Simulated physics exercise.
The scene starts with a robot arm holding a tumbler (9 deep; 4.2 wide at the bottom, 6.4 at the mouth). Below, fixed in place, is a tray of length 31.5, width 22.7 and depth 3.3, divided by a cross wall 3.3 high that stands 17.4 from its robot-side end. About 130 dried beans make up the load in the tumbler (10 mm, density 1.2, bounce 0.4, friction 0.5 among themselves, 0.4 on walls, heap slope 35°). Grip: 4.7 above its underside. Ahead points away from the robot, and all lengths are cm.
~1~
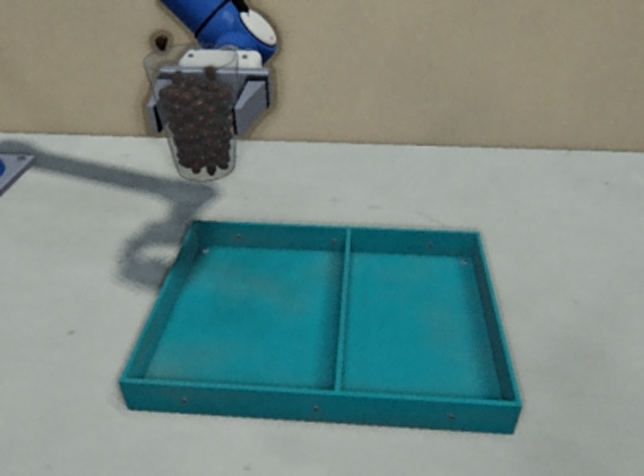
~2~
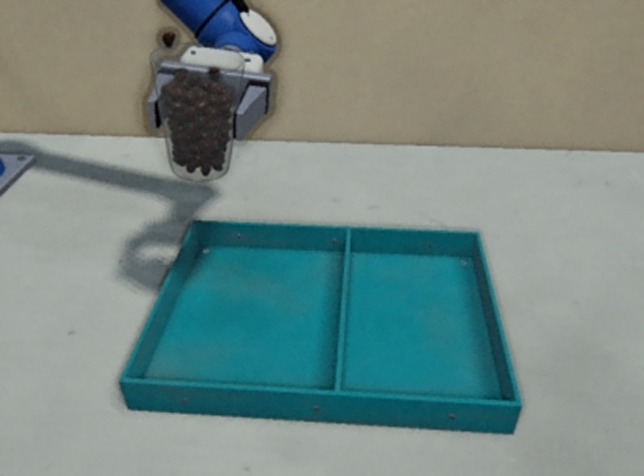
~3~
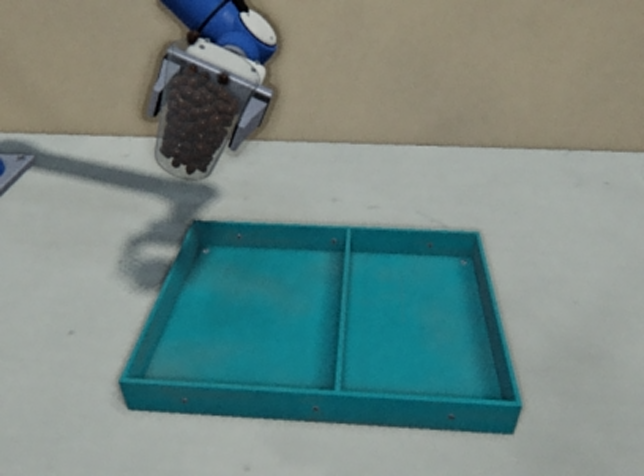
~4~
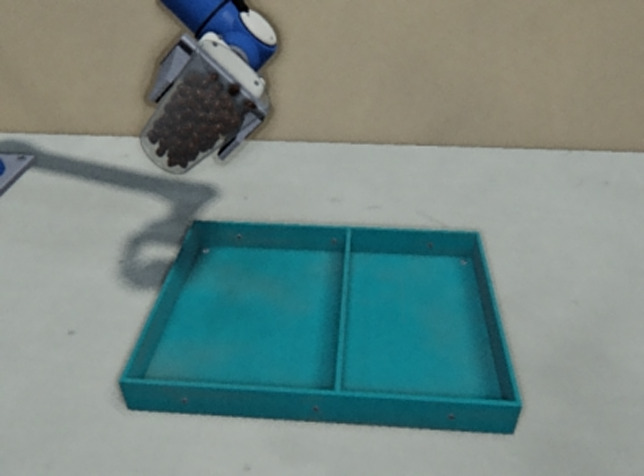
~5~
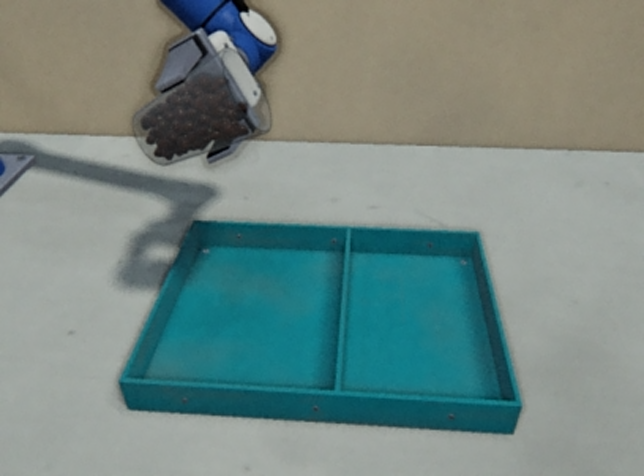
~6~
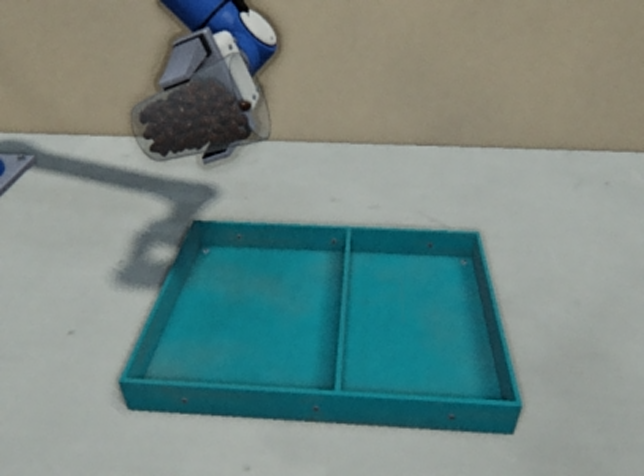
A blue and grey robot arm reaches in at the upper left, gripping a clear tumbler packed with dark brown beans, seen from a fixed, raised viewpoint over a pale tabletop against a tan wall. Below it sits an empty teal tray, split by a cross wall into two sections. The gripper steadily tilts the tumbler well over, its rim swinging right as its base swings left, and the beans shift inside.
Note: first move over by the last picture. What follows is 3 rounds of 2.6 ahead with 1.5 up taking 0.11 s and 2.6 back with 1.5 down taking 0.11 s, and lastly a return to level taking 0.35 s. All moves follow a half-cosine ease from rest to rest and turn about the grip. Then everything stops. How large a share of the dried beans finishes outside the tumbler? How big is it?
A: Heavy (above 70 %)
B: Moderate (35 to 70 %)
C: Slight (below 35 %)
(B) Moderate (35 to 70 %).
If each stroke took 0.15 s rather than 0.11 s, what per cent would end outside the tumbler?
In that case about 15 in a hundred.
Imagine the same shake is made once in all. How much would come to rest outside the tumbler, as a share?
It would be near 25 per cent.
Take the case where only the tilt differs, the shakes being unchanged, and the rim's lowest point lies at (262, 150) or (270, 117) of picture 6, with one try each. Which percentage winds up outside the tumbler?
Estimates in order: 95 % and 20 %.
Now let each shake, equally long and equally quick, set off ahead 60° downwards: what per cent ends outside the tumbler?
0 %.
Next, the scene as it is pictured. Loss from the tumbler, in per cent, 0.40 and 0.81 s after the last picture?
At the first moment 30 per cent, at the second 50 per cent.
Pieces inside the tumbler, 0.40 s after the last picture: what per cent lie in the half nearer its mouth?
Something near 75 per cent is there.
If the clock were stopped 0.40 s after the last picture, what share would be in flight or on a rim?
Around 9 per cent of the load.
Then, 0.40 s later, tilted 69° forward, highest piece 23 above the table; 96 in the tumbler, 17 in the robot-side part, 9 in the far-side part, 12 in flight or on a rim.
Then, 0.81 s later, tilted 43° forward, highest piece 24 above the table; 68 in the tumbler, 43 in the robot-side part, 20 in the far-side part, 3 in flight or on a rim.
Then, 1.21 s later, level, highest piece 23 above the table; 68 in the tumbler, 45 in the robot-side part, 21 in the far-side part.
Then, 2.26 s later, level, highest piece 23 above the table; 68 in the tumbler, 45 in the robot-side part, 21 in the far-side part.
At rest, 68 in the tumbler, 45 in the robot-side part, 21 in the far-side part. That is 49 % outside the tumbler.
